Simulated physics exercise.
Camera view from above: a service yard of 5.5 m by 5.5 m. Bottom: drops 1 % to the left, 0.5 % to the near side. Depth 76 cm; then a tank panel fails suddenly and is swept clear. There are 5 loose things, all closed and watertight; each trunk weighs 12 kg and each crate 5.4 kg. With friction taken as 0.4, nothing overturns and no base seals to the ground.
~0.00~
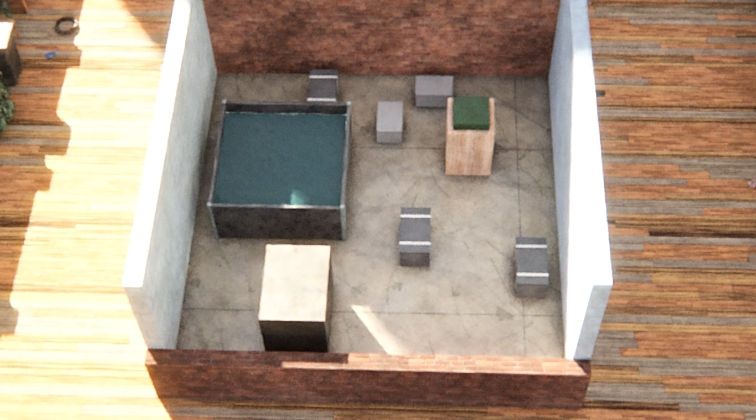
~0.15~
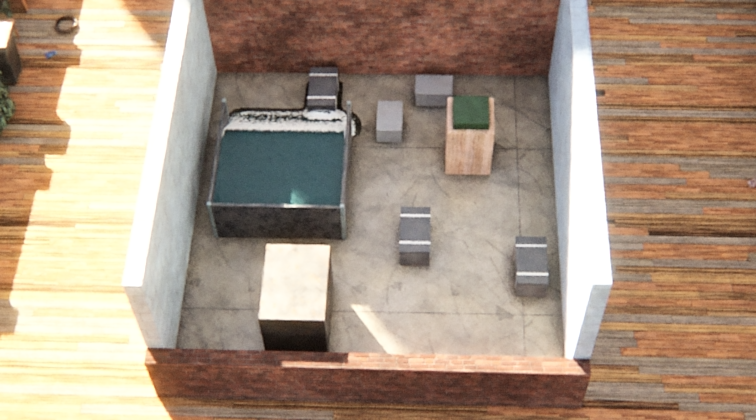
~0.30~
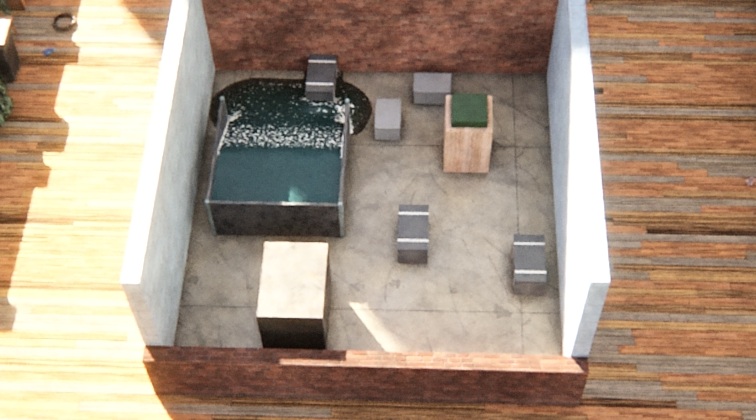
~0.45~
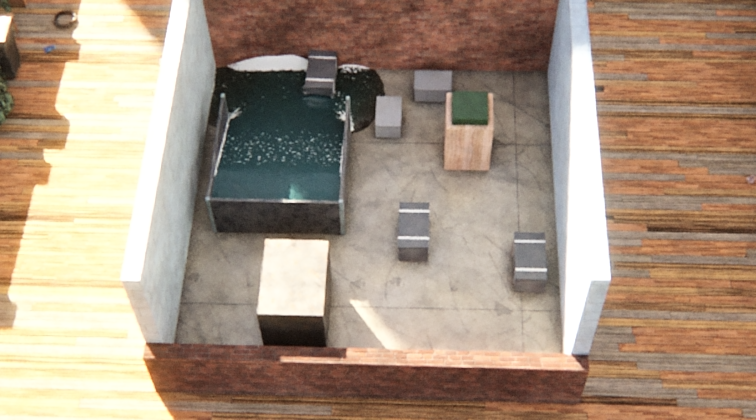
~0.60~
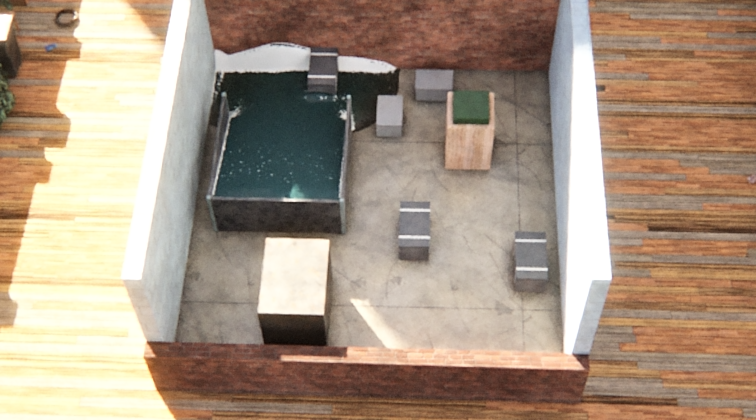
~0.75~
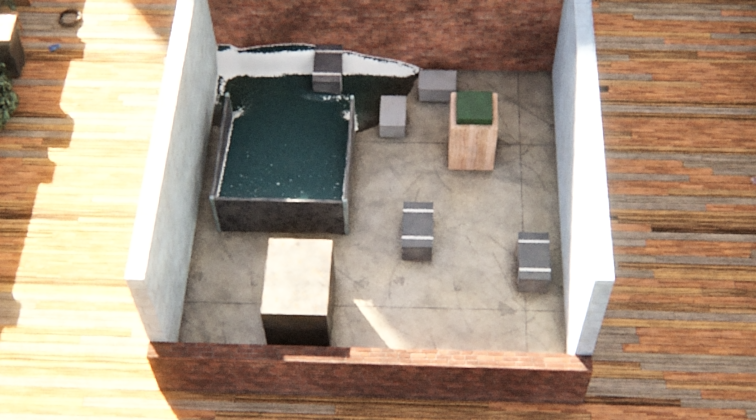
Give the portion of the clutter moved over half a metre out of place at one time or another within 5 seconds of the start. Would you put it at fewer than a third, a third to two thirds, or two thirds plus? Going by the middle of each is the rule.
My bet is the share reaches two thirds or more.
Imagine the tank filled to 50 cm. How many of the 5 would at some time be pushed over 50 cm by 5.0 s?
In that case the number is 3.
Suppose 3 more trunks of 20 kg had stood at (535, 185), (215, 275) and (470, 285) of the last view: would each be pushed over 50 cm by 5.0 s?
Beyond it, beyond it, beyond it.
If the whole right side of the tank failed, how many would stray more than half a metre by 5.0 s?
Count: 4.
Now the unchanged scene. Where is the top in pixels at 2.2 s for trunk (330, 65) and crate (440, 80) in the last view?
Roughly (457, 93), then roughly (491, 109).
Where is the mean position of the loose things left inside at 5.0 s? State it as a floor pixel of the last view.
Around (445, 271).
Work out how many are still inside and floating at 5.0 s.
At that instant the tally stands at 4.
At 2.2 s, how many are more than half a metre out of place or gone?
The number by then is 2.
After 1.1 s 0 of 5 are over 50 cm from their spots; 1 afloat.
After 2.2 s 2 of 5 are over 50 cm from their spots; 2 afloat.
After 3.5 s 3 of 5 are over 50 cm from their spots; 1 afloat.
After 5.0 s 5 of 5 are over 50 cm from their spots, and 5 have been at some point; 4 afloat.
